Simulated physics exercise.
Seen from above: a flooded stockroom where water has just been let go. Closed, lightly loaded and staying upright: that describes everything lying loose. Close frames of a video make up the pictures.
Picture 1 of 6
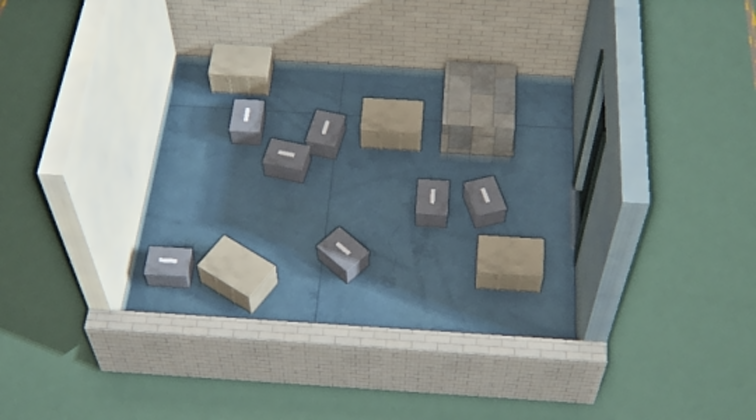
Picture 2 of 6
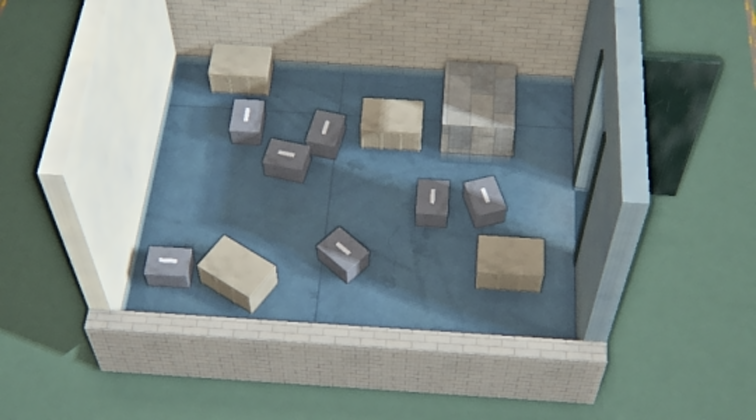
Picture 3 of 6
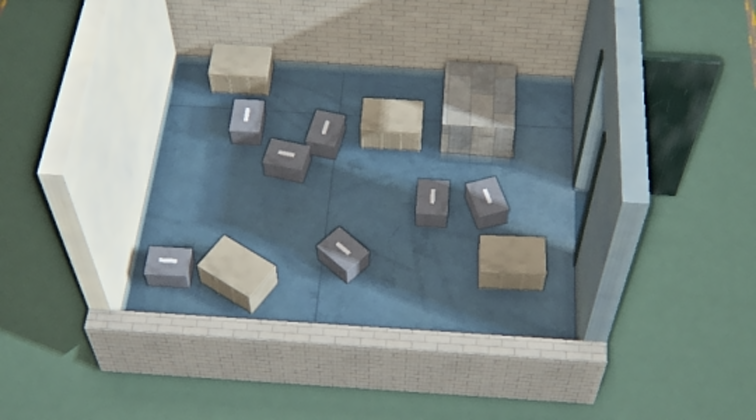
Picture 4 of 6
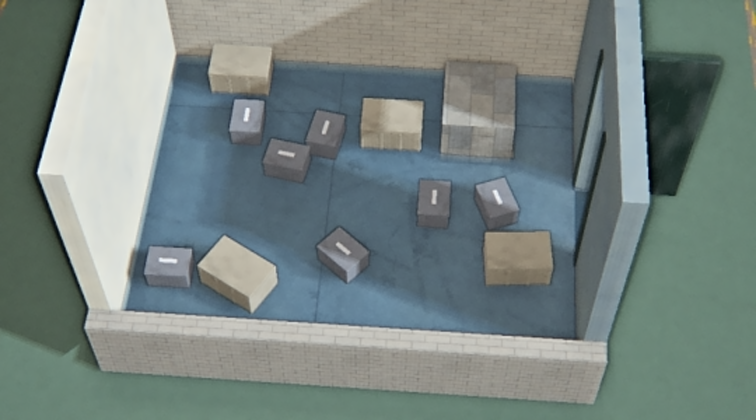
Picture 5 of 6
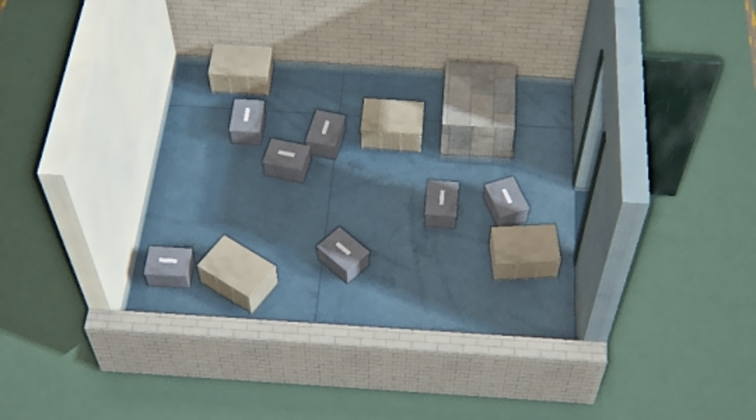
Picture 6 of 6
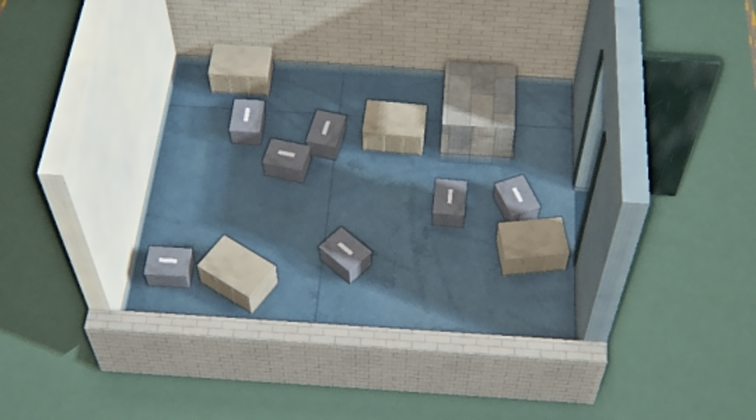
Seen from above, a flooded stockroom has pale brick walls, a cream wall on the left and a grey wall with an opening on the right. A large grey-brown block stands at the back right, with tan crates and small grey totes scattered across the blue floor. A dark panel appears outside the opening, then the right-hand totes and nearby crate drift slightly right, the crate also edging backward.
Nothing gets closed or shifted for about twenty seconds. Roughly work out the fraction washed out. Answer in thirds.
One to two thirds.
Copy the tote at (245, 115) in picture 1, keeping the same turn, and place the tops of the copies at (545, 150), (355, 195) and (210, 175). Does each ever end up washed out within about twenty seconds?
Copy one leaves the room, copy two leaves the room, copy three never leaves.
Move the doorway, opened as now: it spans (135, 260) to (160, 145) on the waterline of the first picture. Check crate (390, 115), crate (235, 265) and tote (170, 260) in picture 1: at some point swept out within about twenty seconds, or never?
First lost, second lost, third lost.
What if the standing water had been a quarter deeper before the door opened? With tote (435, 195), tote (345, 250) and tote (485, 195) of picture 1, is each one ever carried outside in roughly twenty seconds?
Escapes; escapes; escapes.
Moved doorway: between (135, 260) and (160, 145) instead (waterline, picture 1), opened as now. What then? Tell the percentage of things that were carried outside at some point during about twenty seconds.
Roughly 80 in a hundred.
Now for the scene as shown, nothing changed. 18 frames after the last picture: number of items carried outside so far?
That makes 3.
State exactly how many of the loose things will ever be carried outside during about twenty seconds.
That comes out at 5.
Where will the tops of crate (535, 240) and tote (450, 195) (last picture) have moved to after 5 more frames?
Look for them close to (602, 208) and (504, 199).
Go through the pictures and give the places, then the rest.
In the first picture, a tote at (485, 196), afloat; a crate at (511, 255), afloat; 0 of 11 have shifted.
In the second picture, a tote at (485, 196), afloat; a crate at (511, 255), afloat; 0 of 11 have shifted.
In the third picture, a tote at (487, 197), afloat; a crate at (513, 254), afloat; 0 of 11 have shifted.
In the fourth picture, a tote at (497, 198) floats, close to its start; a crate at (519, 250) floats, close to its start; 2 of 11 have shifted.
In the fifth picture, a tote at (507, 197), afloat, close to its start; a crate at (526, 244) floats, close to its start; 3 of 11 have shifted.
In the sixth picture, a tote at (517, 195), afloat, a stride from its start; a crate at (534, 238), afloat, close to its start; 3 of 11 have shifted.
A moment on, 1 of 11 are out; 10 afloat.
Next, 3 of 11 are out; 8 afloat.
Later, 4 of 11 are out; 7 afloat.
In the end, 5 of 11 are out; 6 afloat.
